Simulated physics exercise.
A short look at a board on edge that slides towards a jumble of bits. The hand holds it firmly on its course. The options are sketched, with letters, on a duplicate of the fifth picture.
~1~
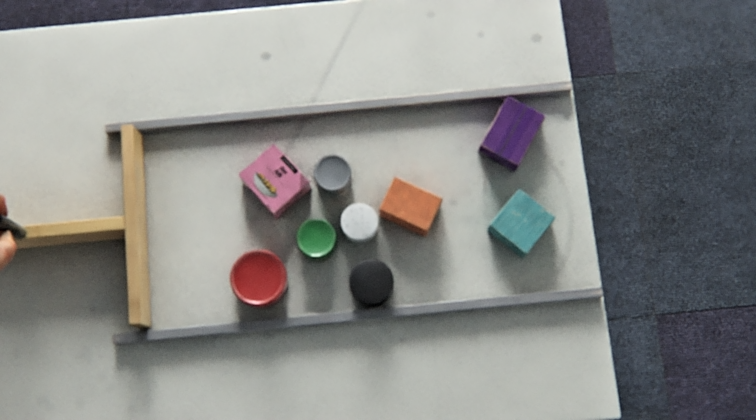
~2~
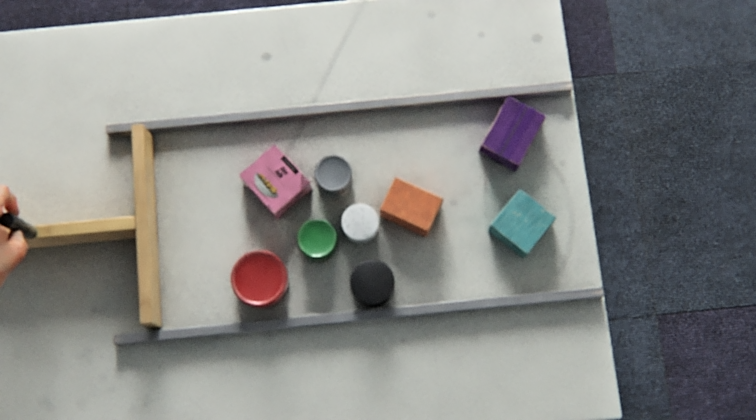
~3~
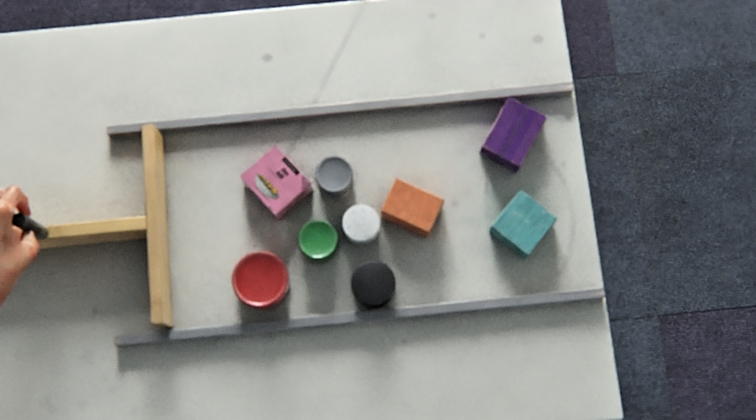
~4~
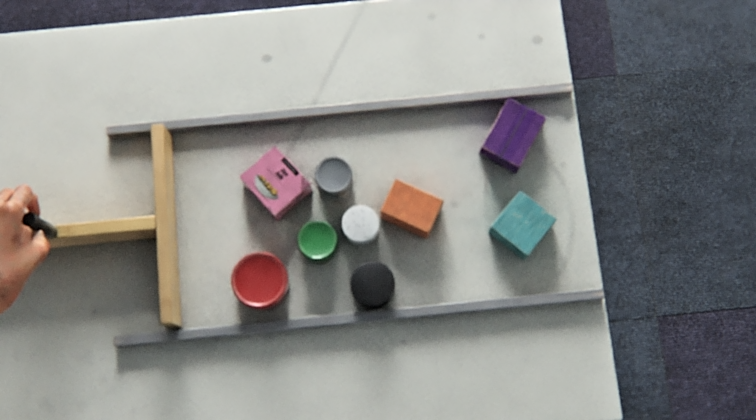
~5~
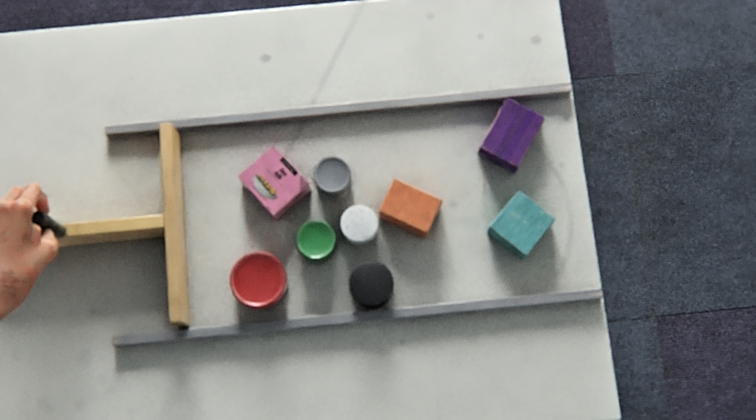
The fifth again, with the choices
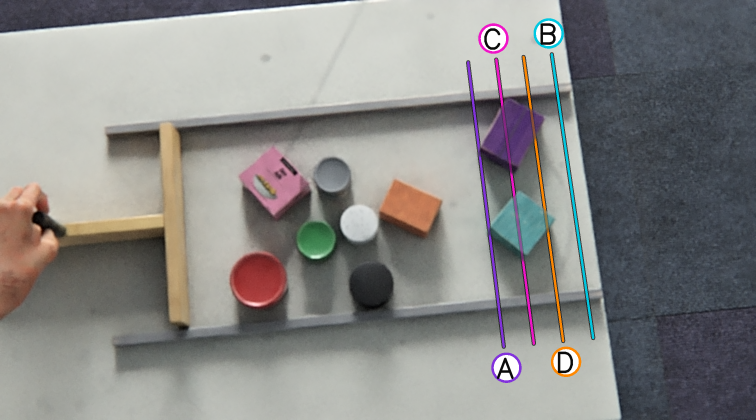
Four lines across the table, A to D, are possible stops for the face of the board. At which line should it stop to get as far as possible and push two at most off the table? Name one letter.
At A, and not beyond.
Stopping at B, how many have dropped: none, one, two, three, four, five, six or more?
By then, six or more.
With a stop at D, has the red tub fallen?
No.
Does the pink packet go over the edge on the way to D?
No.
On the marked copy, A at (485, 200); B at (572, 191); C at (514, 197); D at (543, 194).
Taking A. A third of the way, board (284, 209); red tub (326, 283); grey tin (357, 174).
Two thirds of the way, board (397, 199); purple box (515, 134); orange block (483, 195).
When it is over, board (484, 190); turquoise block over the edge; purple box (579, 122); one fallen.
As for the rest, B drops nine; C drops four; D drops six.
